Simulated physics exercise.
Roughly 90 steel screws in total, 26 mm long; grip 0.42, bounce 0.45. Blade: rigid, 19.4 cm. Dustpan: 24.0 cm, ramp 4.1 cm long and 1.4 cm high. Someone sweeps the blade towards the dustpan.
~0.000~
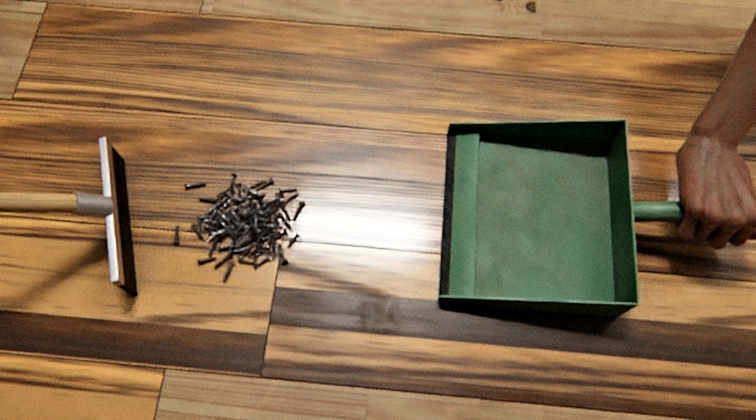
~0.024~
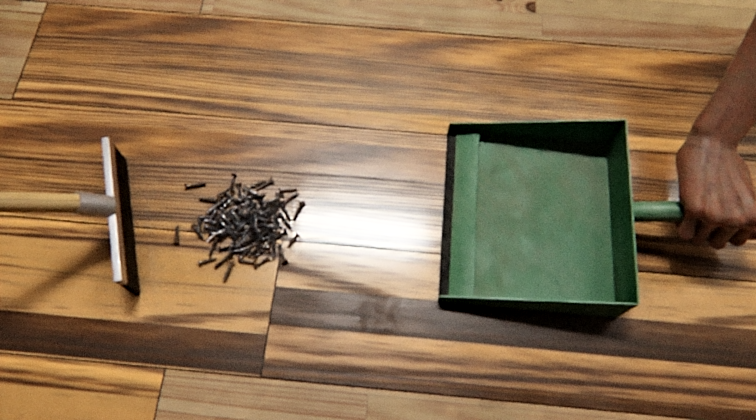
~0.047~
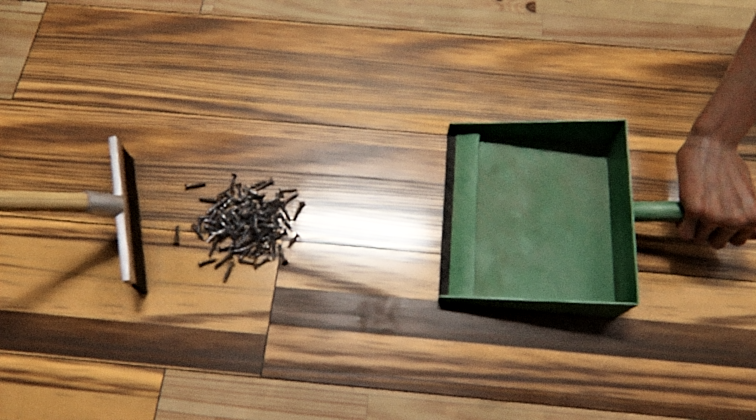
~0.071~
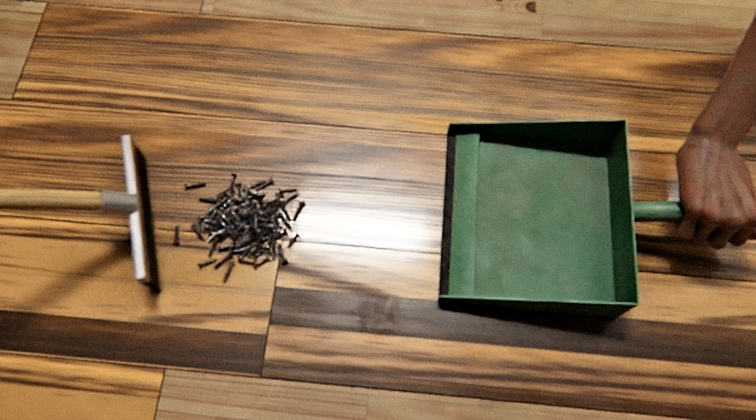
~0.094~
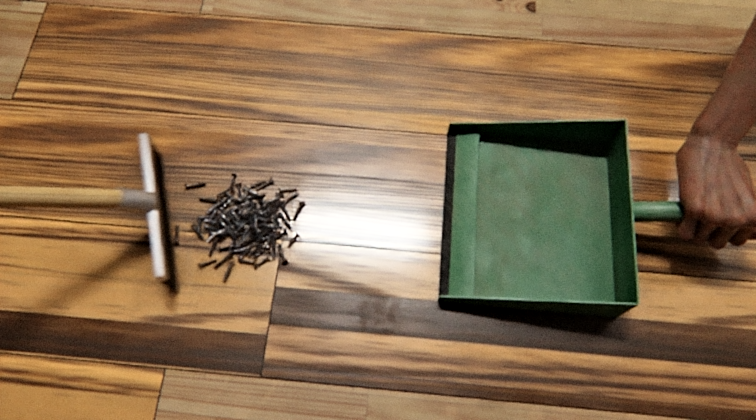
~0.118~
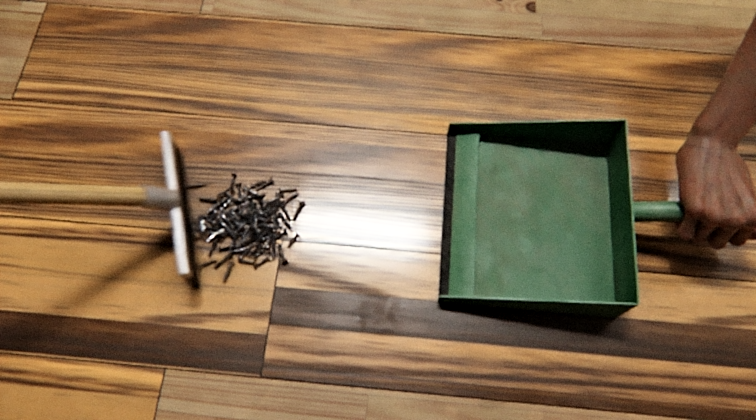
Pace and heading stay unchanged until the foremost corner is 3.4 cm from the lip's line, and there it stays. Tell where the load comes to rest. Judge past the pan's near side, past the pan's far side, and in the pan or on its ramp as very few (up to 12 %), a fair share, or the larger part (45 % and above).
Past the pan's near side: Very few, past the pan's far side: Very few, in the pan or on its ramp: A fair share.
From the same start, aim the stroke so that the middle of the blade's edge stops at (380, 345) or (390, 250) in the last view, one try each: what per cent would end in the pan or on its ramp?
About 0 and 30 per cent.
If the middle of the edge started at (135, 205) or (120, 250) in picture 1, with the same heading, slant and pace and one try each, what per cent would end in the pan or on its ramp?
About 35 and 35 per cent.
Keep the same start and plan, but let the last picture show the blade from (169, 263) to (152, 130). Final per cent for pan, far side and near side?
Split: Pan = 10, far = 20, near = 0.
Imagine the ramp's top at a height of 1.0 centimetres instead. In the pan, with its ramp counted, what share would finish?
Something like 40 per cent, ramp included.
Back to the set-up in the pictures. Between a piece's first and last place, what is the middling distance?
That distance is close to 28 cm.
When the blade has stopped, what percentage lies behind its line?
Roughly 5 per cent of it.
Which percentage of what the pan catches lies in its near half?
I'd put it near 30 per cent.
After 0.25 s, middle of the blade 18 cm from the lip; 0 % over the lip, far side 0 %, near side 0 %.
After 0.33 s, middle of the blade 10 cm from the lip; 0 % over the lip, far side 0 %, near side 5 %.
After 0.55 s, middle of the blade 7 cm from the lip; 40 % over the lip, far side 5 %, near side 0 %.
In the end, at 1.9 s, near side 0 %, far side 5 %, pan 35 %, in front of the lip or behind the blade 55 %.
